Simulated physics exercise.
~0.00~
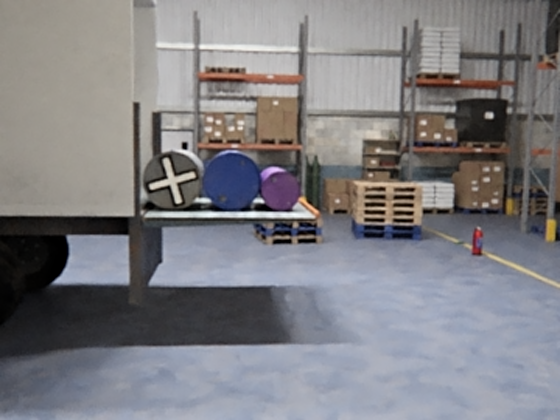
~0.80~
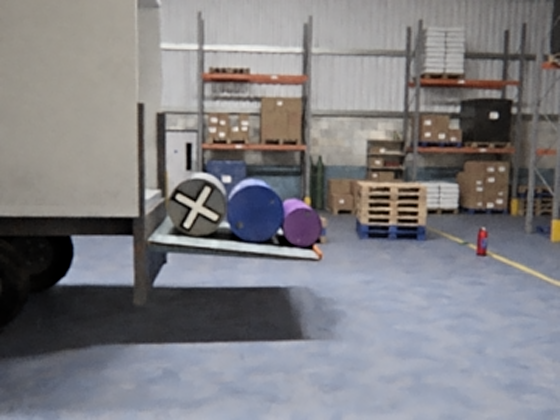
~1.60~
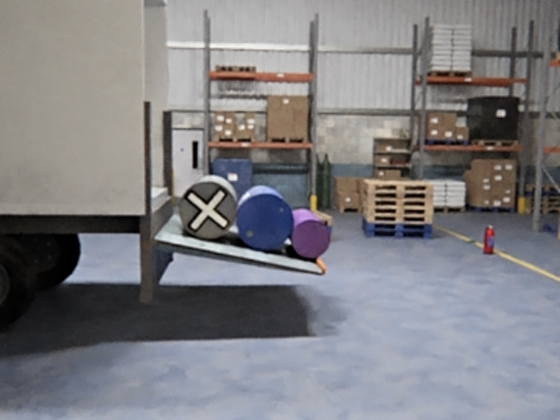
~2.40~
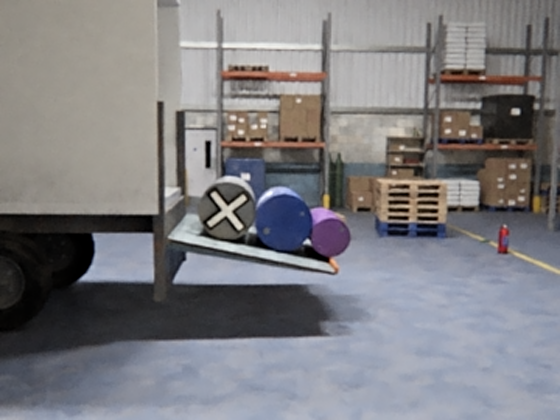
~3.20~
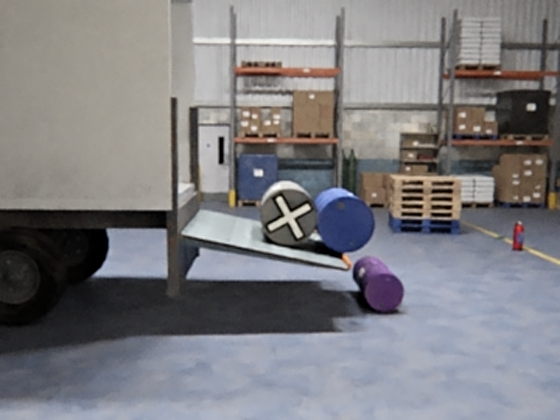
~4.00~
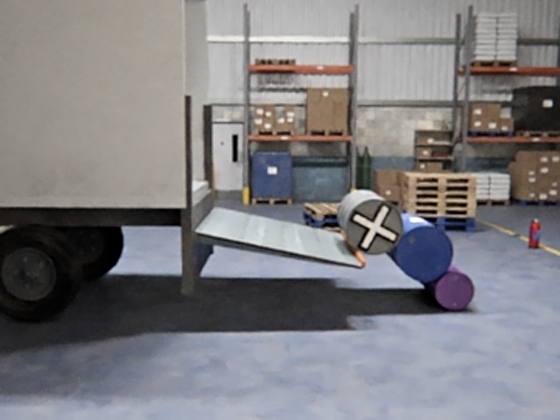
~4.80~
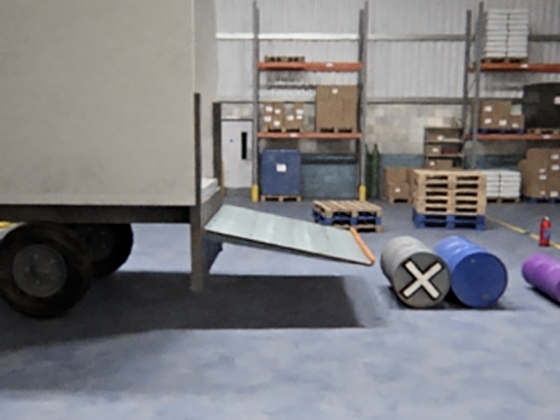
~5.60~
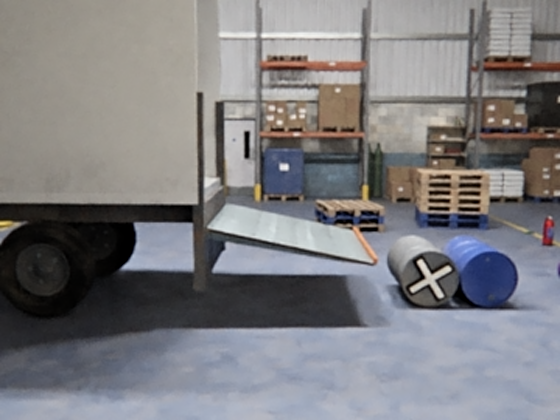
Three drums rolling right off a lorry's tilting tail lift onto a warehouse floor, purple first, then blue, then the cross-marked one.
